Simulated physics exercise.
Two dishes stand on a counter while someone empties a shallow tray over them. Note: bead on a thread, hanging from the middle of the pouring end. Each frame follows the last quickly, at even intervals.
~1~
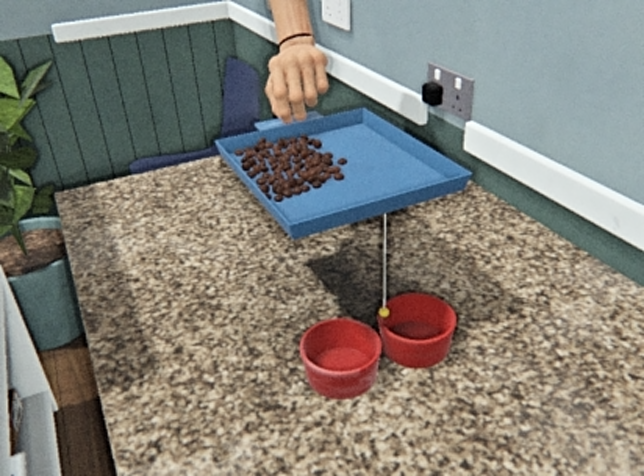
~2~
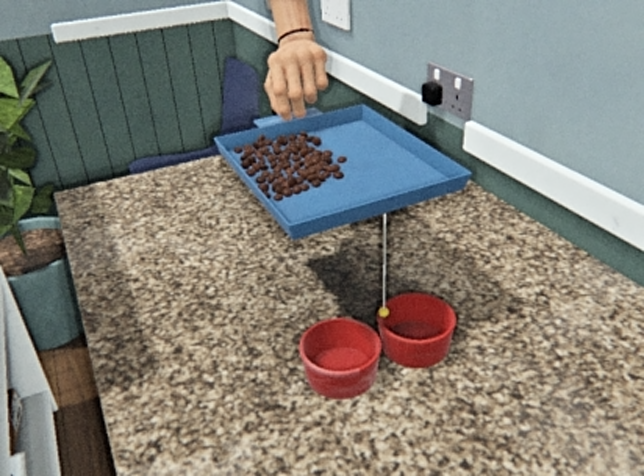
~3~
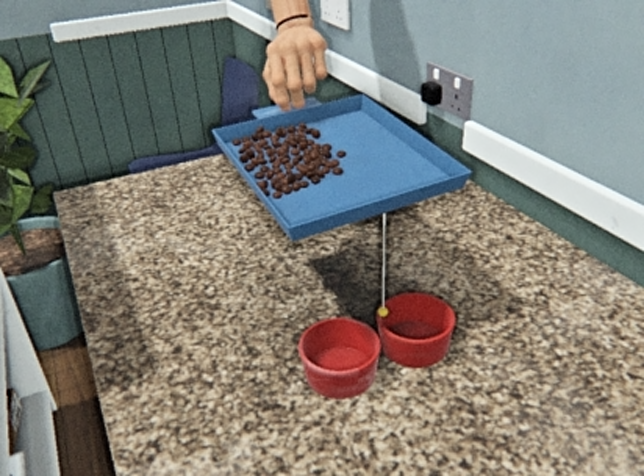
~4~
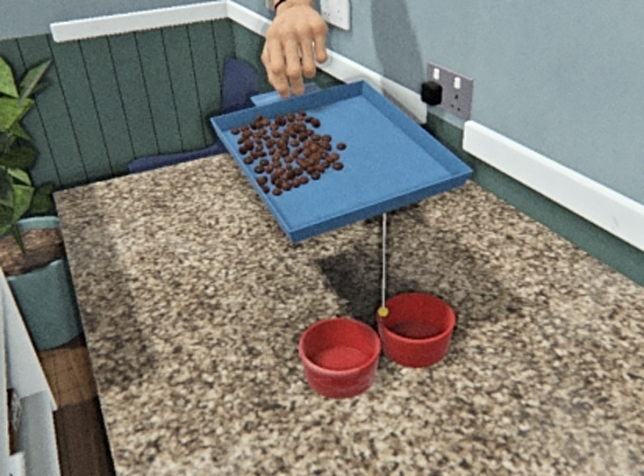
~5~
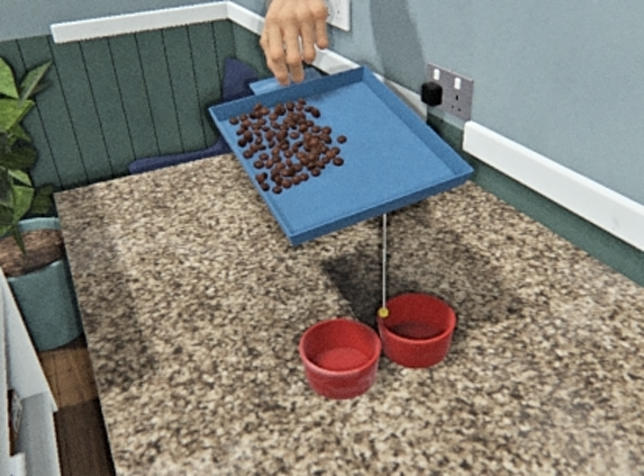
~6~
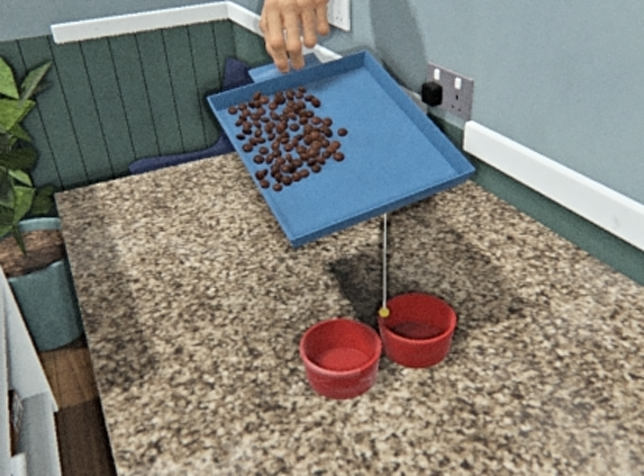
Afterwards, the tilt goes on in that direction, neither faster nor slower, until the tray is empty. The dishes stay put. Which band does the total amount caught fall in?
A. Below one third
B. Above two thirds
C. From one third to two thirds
From one third to two thirds (C).
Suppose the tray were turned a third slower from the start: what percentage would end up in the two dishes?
Estimate: Some 50 %.
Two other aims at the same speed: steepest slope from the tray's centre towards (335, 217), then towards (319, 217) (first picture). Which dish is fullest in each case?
Toward the first point it's the dish to the left; toward the second, the dish to the left.
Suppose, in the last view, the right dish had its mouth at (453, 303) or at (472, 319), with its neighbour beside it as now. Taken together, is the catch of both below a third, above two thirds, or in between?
Taking the tries in order: Less than a third and less than a third.
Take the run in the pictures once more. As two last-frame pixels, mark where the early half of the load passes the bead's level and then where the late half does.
The early half goes through (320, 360), the late half through (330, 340).
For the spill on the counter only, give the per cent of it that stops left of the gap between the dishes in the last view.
Looks to be around 90 per cent of the spill.
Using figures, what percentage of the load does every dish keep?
Final split: Left dish some 50 per cent, right dish some 0 per cent.
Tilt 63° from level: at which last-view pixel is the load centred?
About (318, 219).
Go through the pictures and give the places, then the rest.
In the first picture, corners of the pouring end near (292, 221) and (465, 173), level; middle of the load near (288, 166), flat chocolate drops; left dish near (359, 381); right dish near (437, 350); bead on its thread near (384, 312).
In the second picture, corners of the pouring end near (292, 222) and (465, 172), level; middle of the load near (287, 164).
In the third picture, corners of the pouring end near (291, 224) and (465, 171), tipped barely, lowest at the left corner; middle of the load near (286, 158).
In the fourth picture, corners of the pouring end near (292, 227) and (466, 170), tipped a little, lowest at the left corner; middle of the load near (286, 150).
In the fifth picture, corners of the pouring end near (293, 231) and (467, 169), tipped clearly, lowest at the left corner; middle of the load near (286, 143).
In the sixth picture, corners of the pouring end near (293, 235) and (469, 168), tipped clearly, lowest at the left corner; middle of the load near (286, 136); left dish near (360, 381); right dish near (437, 350).
Shortly afterwards, tray tipped steeply; all but a few on the tray; a little in the air.
Next, tray tipped past a quarter turn; near a third on the tray; a little in the left dish; near a third outside both; near a quarter in the air.
Some moments later, tray tipped past a quarter turn; near half in the left dish; near half outside both.
In the end, tray tipped past a quarter turn; near half in the left dish; none at all in the right dish; near half outside both.
